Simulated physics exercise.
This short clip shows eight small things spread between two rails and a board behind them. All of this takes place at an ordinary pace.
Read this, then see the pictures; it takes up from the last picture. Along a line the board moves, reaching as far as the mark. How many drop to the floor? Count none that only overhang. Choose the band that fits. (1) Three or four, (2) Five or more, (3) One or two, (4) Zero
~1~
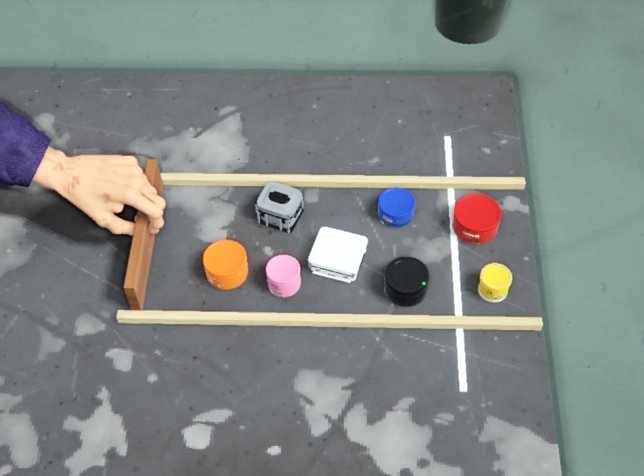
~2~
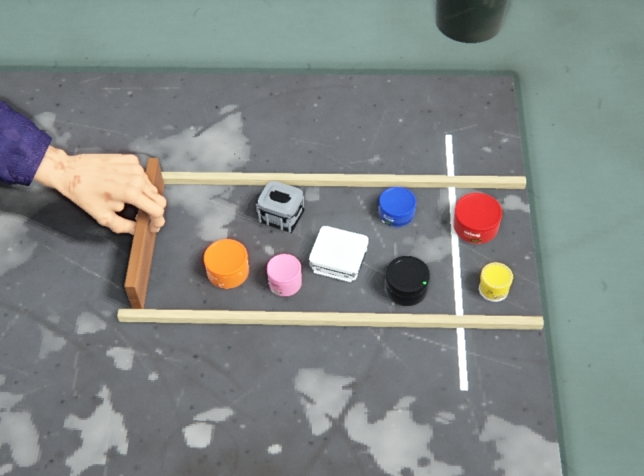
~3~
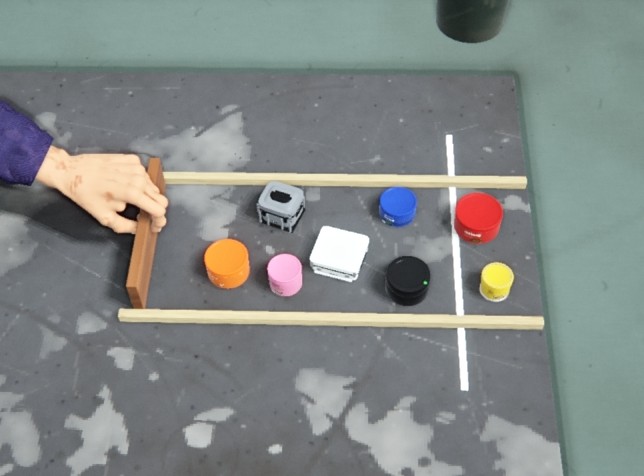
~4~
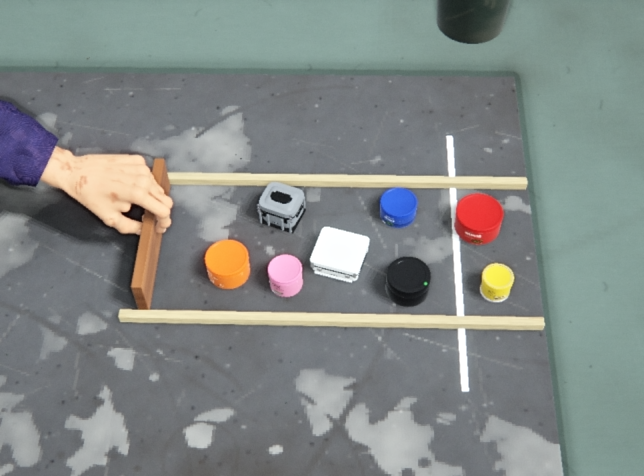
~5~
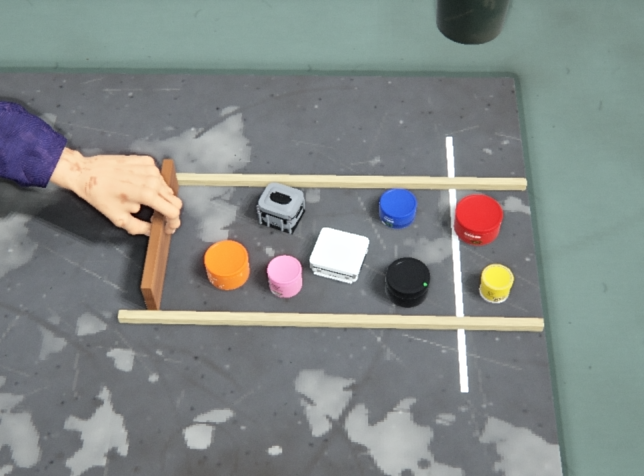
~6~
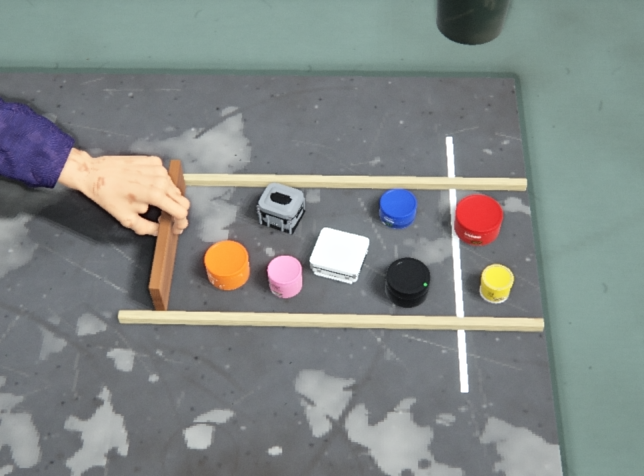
3.
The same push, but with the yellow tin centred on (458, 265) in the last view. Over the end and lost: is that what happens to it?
This time it stays where it is.
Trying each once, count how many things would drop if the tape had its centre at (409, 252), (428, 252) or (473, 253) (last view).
Try 1: 0; try 2: 0; try 3: 2.
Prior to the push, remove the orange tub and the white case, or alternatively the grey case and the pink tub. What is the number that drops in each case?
The first count is 2 and the second is 1.
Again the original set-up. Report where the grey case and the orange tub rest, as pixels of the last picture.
Positions - first (474, 206), then (480, 269).
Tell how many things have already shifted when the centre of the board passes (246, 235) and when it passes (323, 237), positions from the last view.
By the first moment it's 2, by the second it's 4.
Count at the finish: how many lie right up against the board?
It ends up touching 3.
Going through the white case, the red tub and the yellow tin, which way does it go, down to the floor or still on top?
Result - white case retained, red tub fallen, yellow tin fallen.
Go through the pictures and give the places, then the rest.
In the first frame, yellow tin (495, 283); red tub (476, 219); black lid (406, 282); board (145, 233); tape (455, 251).
In the second frame, red tub (477, 219); white case (339, 255).
In the third frame, black lid (408, 281); board (147, 232).
In the fourth frame, yellow tin (496, 284); grey case (282, 207).
In the fifth frame, red tub (478, 220); blue tub (398, 209).
In the sixth frame, yellow tin (496, 285); red tub (478, 220); black lid (408, 283); board (169, 234); tape (456, 252).
Early on, none off yet; yellow tin at rest near (496, 285); red tub at rest near (478, 220); black lid at rest near (408, 283).
A while later, none off yet; yellow tin at rest near (496, 285); red tub at rest near (478, 220); black lid travelled a little near (424, 283).
Finally, the number that fall off is one or two; lost, red tub and yellow tin.
